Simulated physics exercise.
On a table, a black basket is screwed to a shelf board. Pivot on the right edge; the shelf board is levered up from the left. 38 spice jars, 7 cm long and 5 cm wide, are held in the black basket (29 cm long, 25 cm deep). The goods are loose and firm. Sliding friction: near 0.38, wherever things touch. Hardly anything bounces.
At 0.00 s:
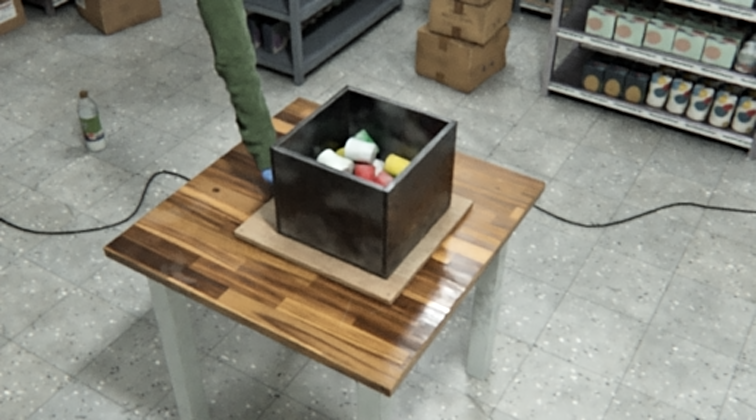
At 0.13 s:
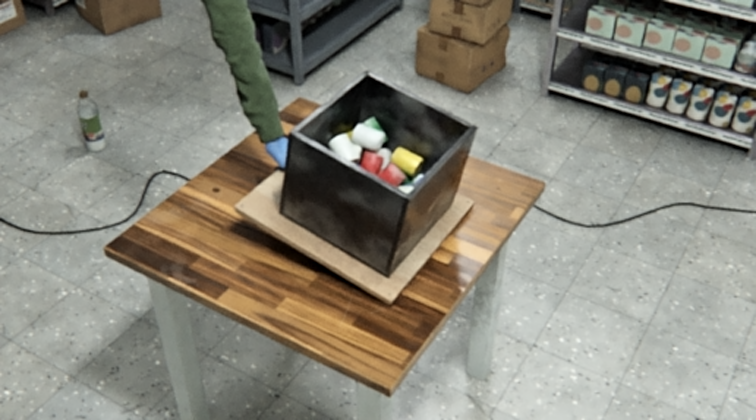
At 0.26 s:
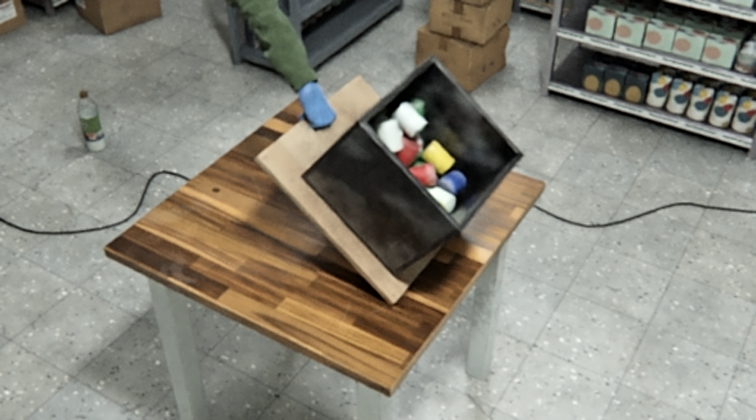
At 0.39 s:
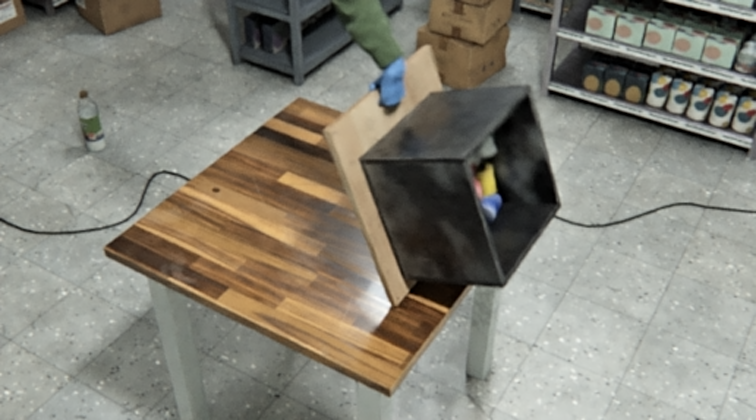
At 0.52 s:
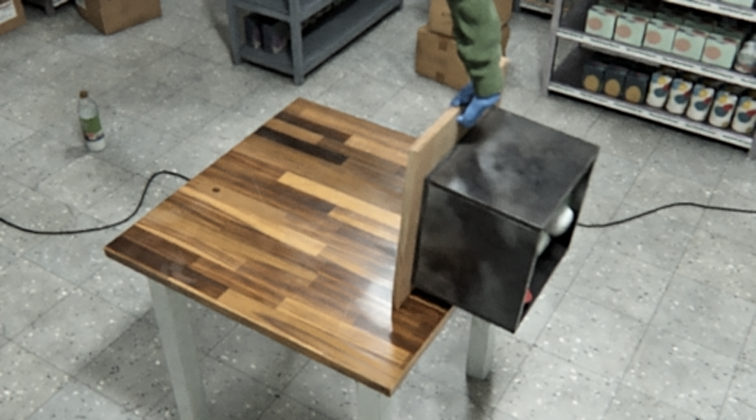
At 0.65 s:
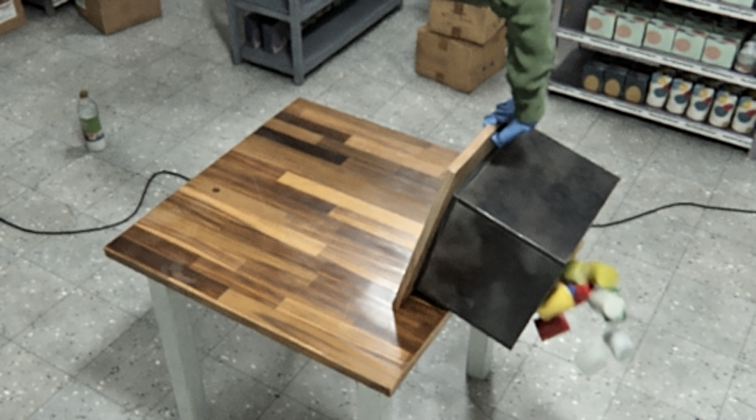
A gloved hand tilts a board and black box rightward until colourful jars tumble out.
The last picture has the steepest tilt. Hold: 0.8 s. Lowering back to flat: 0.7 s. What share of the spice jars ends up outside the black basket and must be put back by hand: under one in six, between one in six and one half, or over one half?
My money is on a spill above half of the load.
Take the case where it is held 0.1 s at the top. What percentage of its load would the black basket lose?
The black basket would shed 80 percent of its load.
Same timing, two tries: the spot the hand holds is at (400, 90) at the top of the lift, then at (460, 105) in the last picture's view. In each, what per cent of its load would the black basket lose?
The black basket would lose 10 per cent in the first try and 60 per cent in the second.
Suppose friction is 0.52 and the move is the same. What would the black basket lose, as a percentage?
In that case the black basket sheds 80 per cent of its load.
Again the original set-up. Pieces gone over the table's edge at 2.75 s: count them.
Count: Roughly 35.
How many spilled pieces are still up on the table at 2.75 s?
Near 0, by my count.
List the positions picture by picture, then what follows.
In the first frame (places track the rim corner closest to us here), black basket (384, 189); tipped 0°; all still inside.
In the second frame, black basket (406, 195); tipped 11°.
In the third frame, black basket (458, 226); tipped 37°.
In the fourth frame, black basket (504, 281); tipped 68°.
In the fifth frame, black basket (517, 329); tipped 94°.
In the sixth frame, black basket (514, 346); tipped 105°; 7 out, the lowest jar at (619, 345).
After 0.99 s, tilt 105°; the black basket is down by 28 of 38.
After 1.41 s, tilt 105°; the black basket is down by 33 of 38.
After 2.00 s, tilt 12°; the black basket is down by 35 of 38.
Outcome (at 2.75 s), the black basket is down by 35 of 38. Asked share, 35 of 38, 92 per cent.
